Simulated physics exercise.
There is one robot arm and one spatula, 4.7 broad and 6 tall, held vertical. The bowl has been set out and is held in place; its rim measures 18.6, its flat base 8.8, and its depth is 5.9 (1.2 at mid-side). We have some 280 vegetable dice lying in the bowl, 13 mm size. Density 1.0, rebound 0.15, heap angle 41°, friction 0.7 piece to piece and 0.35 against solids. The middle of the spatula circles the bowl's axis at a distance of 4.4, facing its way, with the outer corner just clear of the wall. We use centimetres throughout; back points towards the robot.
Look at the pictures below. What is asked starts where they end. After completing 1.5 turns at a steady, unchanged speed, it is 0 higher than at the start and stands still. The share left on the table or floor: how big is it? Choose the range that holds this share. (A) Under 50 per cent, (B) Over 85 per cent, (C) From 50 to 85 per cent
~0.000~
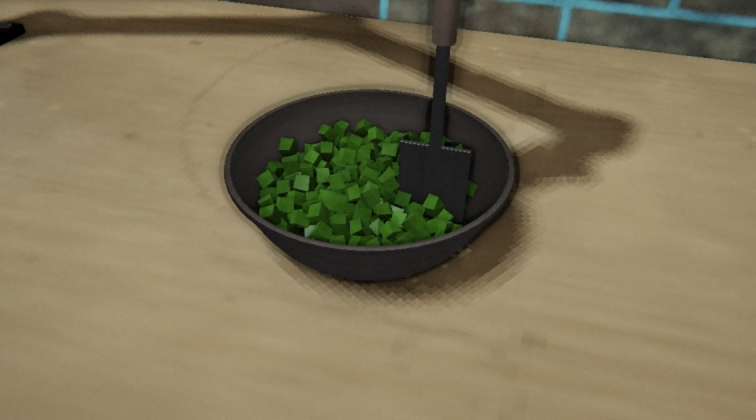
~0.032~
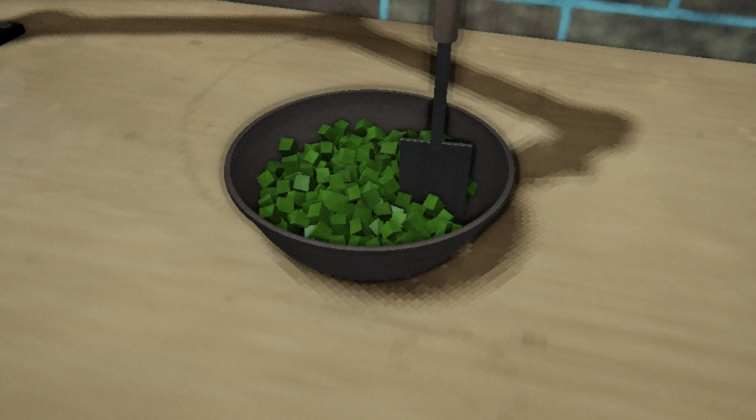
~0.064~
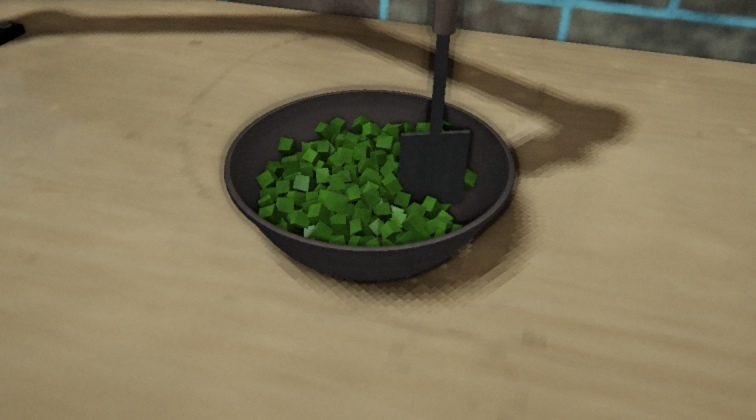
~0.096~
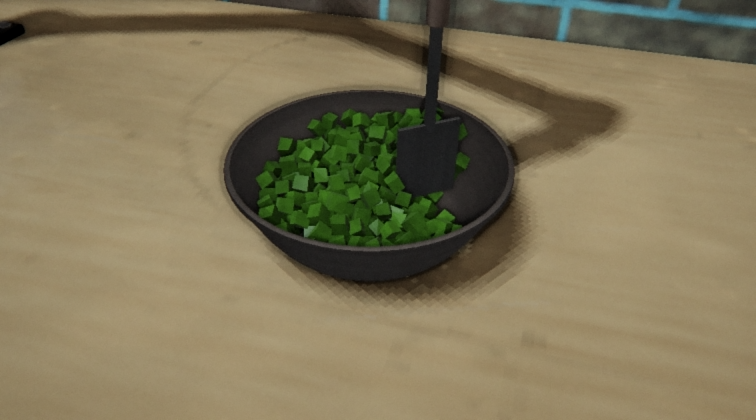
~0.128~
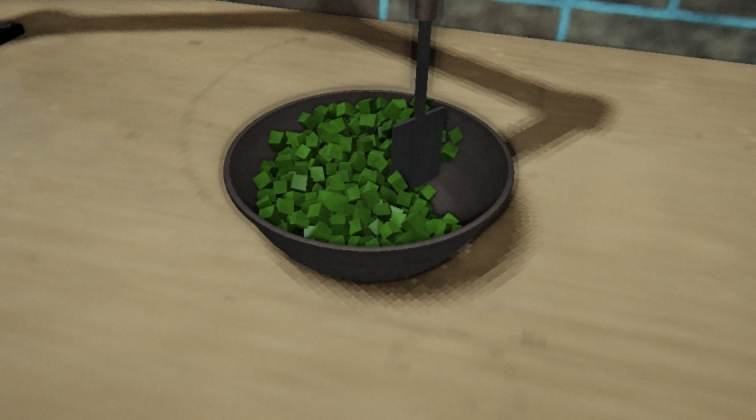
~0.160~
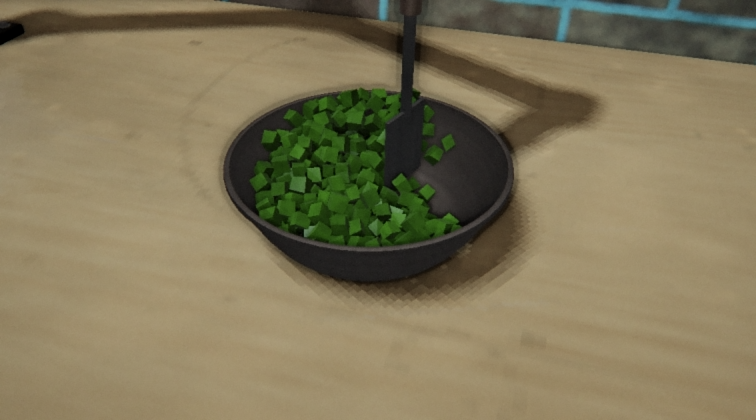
Under 50 per cent.
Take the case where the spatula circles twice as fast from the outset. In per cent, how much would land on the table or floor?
That would be some 65 percent.
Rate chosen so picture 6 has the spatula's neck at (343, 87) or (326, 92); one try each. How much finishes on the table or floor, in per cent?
Roughly 60 per cent on the first try and 70 per cent on the second.
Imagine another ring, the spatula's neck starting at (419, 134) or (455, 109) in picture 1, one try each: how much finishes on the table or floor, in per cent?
Close to 30 and 35 in a hundred.
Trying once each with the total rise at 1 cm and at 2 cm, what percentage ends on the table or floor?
I'd say some 35 per cent, and some 30 per cent.
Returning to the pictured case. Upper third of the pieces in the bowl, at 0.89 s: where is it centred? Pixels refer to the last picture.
(351, 111).
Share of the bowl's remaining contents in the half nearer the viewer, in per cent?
Roughly 80 percent of it.
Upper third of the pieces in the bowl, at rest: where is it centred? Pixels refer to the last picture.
The centre sits around (309, 214) in the last picture.
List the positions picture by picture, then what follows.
The first frame shows the spatula neck at (437, 126), 0° round; upper third of the load around (363, 178), from x 265 to 465, top at y 130; 284 in the bowl.
The second frame shows the spatula neck at (438, 122), 7° round; upper third of the load around (360, 177), from x 265 to 465, top at y 130.
The third frame shows the spatula neck at (437, 113), 22° round; upper third of the load around (361, 167), from x 265 to 465, top at y 125.
The fourth frame shows the spatula neck at (431, 104), 38° round; upper third of the load around (362, 157), from x 265 to 460, top at y 115.
The fifth frame shows the spatula neck at (421, 96), 54° round; upper third of the load around (356, 145), from x 265 to 455, top at y 100.
The sixth frame shows the spatula neck at (407, 91), 71° round; upper third of the load around (345, 139), from x 260 to 455, top at y 95; 284 in the bowl.
After 0.52 s, 254° round, highest piece 8 above the table; 235 in the bowl, 35 on the table or floor, 14 in flight or on the tool.
After 0.89 s, 78° round, highest piece 9 above the table; 202 in the bowl, 77 on the table or floor, 5 in flight or on the tool.
After 1.27 s, 180° round, highest piece 6 above the table; 178 in the bowl, 106 on the table or floor.
After 1.97 s, 180° round, highest piece 6 above the table; 178 in the bowl, 106 on the table or floor.
In the end, 178 in the bowl, 106 on the table or floor. That is 37 % on the table or floor.
